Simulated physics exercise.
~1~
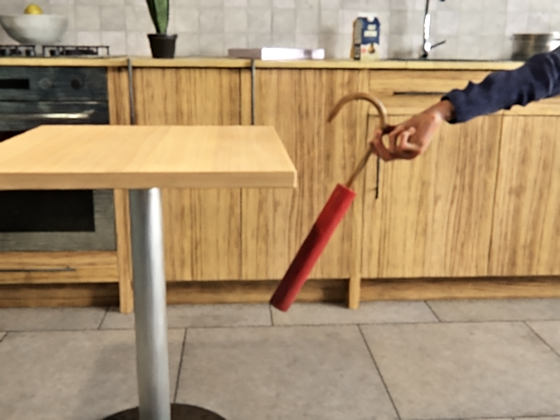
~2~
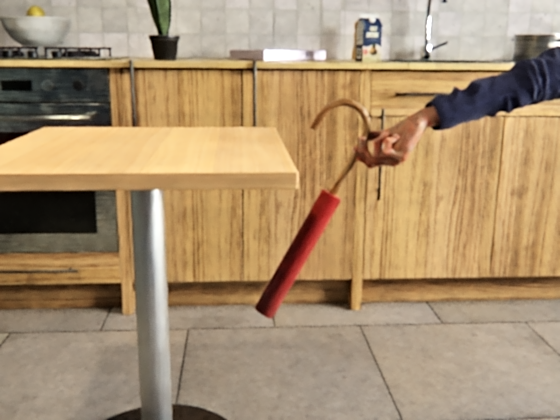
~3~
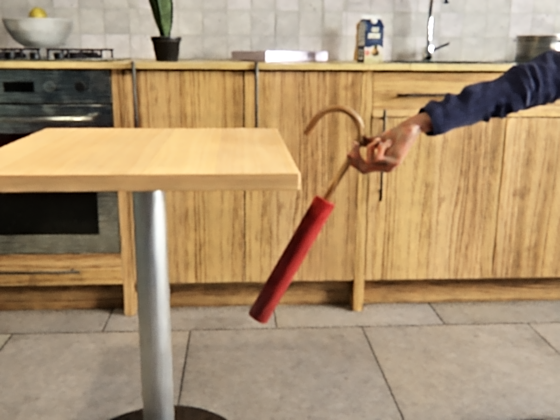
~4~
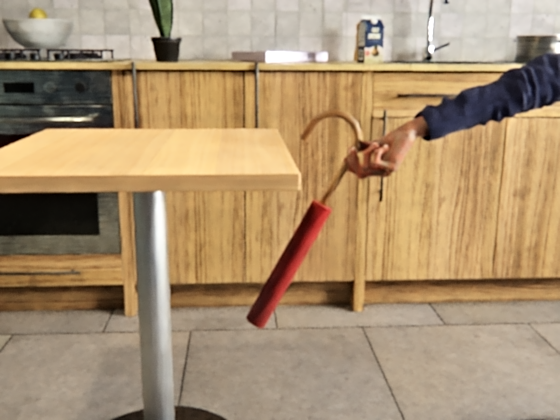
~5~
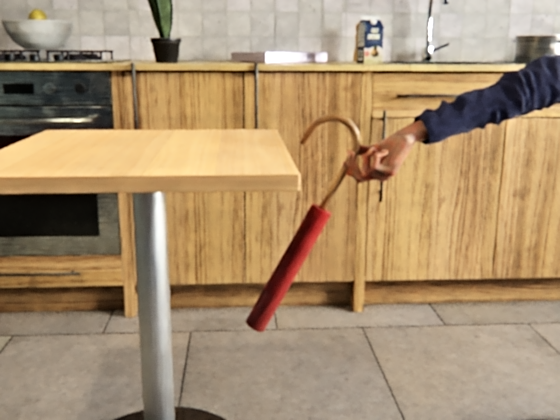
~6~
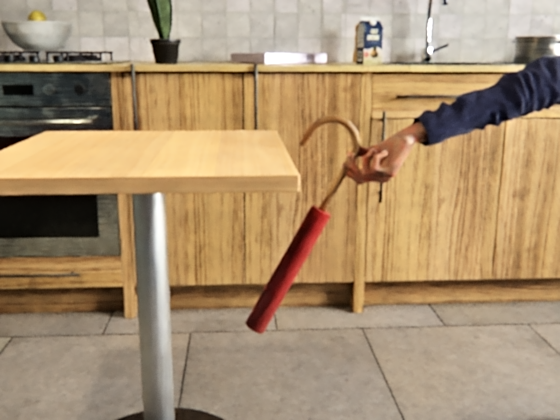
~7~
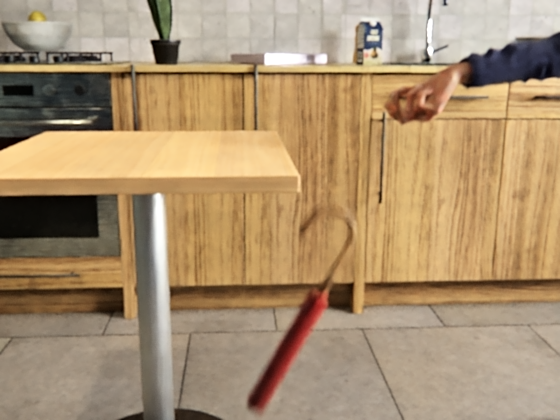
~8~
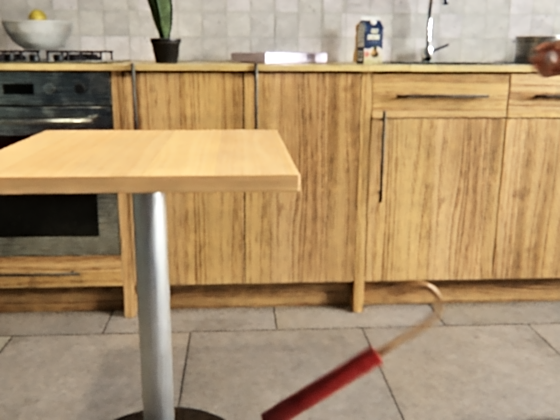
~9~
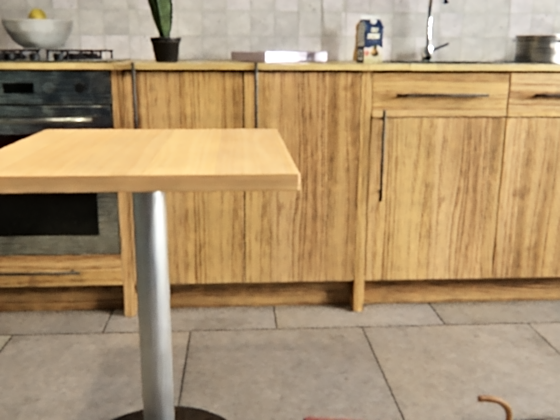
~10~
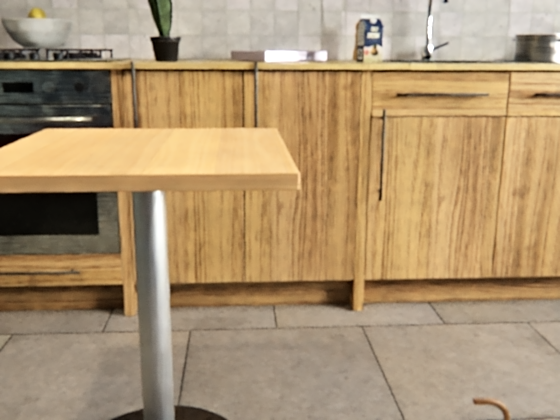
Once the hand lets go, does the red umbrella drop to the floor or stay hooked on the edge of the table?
The red umbrella drops to the floor. The table edge does not hold it, and it tips over toward the right as it lands.
